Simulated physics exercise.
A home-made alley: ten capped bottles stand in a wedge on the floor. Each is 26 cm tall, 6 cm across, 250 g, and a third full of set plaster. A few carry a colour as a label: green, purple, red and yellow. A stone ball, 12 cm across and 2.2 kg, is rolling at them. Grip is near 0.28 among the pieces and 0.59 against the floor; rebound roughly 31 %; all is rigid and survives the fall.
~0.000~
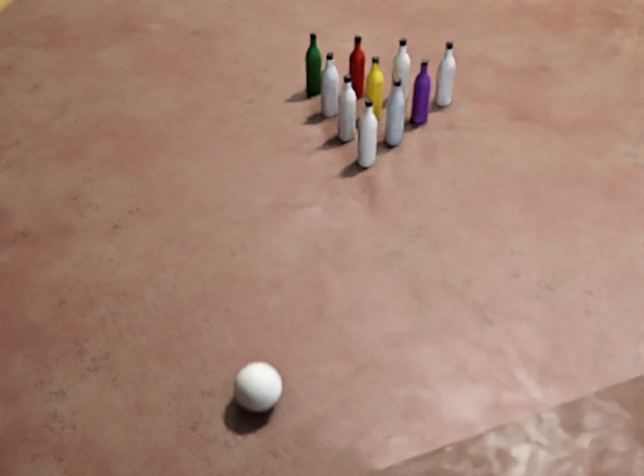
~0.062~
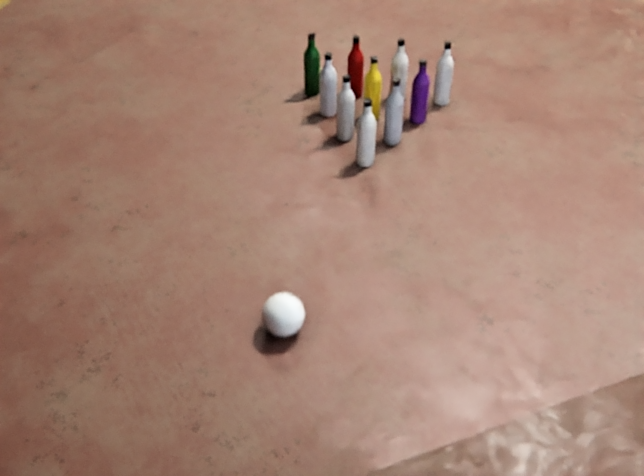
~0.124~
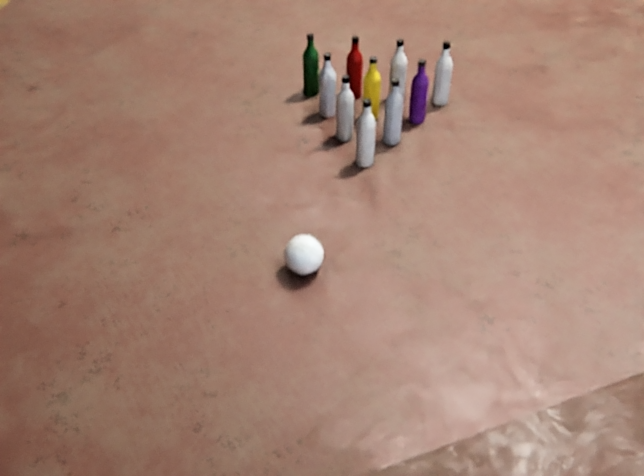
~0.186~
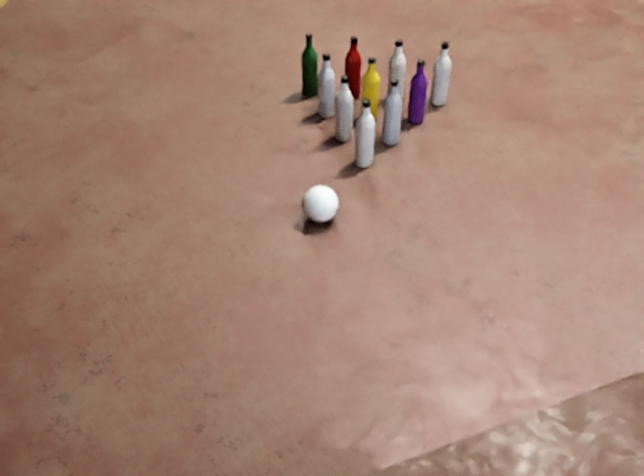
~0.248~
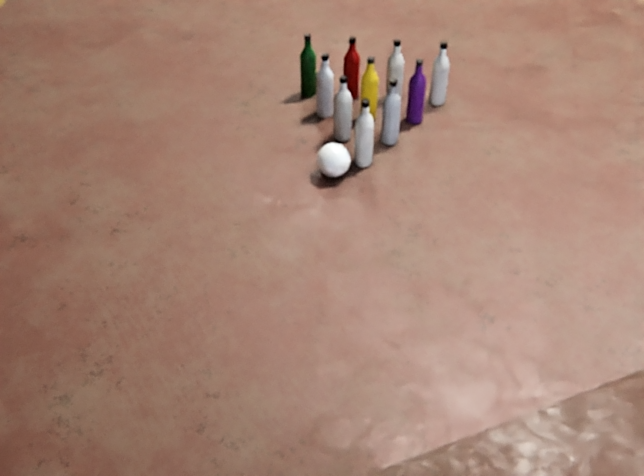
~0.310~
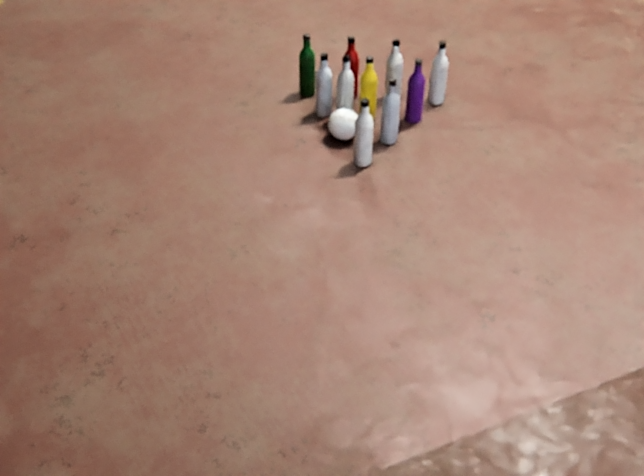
A white ball rolls across the floor into a wedge of capped bottles, shifting one.
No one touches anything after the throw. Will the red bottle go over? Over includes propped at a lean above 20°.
That bottle goes over.
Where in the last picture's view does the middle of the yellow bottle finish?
At about (450, 112).
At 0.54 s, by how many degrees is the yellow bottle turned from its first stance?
Roughly 80°.
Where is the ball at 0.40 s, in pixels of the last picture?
At about (353, 86).
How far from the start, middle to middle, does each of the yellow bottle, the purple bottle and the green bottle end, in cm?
Yellow 30, purple 0, green 0.
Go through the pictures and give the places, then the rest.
In the first frame (we follow the side turned to the camera; the camera moves round a little), ball (258, 387) 1.06 m before the front row; red bottle (362, 70); yellow bottle (374, 92); purple bottle (424, 95); no piece has moved.
In the second frame, ball (283, 315) 82 cm before the front row; red bottle (360, 70).
In the third frame, ball (304, 255) 57 cm before the front row; red bottle (359, 70).
In the fourth frame, ball (320, 204) 33 cm before the front row; red bottle (358, 71).
In the fifth frame, ball (333, 160) 8 cm before the front row; red bottle (356, 71).
In the sixth frame, ball (344, 124) in among them; red bottle (355, 70); yellow bottle (369, 92); green bottle (304, 68); steepest lean 9°, the bottle at (346, 92); one has shifted.
Around 0.40 s, ball still moving; 1 of the 10 bottles over; red bottle tipped 8°; yellow bottle tipped 28°.
Around 0.54 s, ball still moving; 4 of the 10 bottles over; red bottle tipped 12°; yellow bottle lying flat.
Around 0.78 s, ball still moving; 5 of the 10 bottles over; red bottle lying flat; yellow bottle lying flat.
Finally (1.4 s), ball rolling away; 5 of the 10 bottles over; red bottle lying flat; yellow bottle lying flat; green bottle unmoved. Seen by the last camera, middles, yellow bottle near (449, 112).
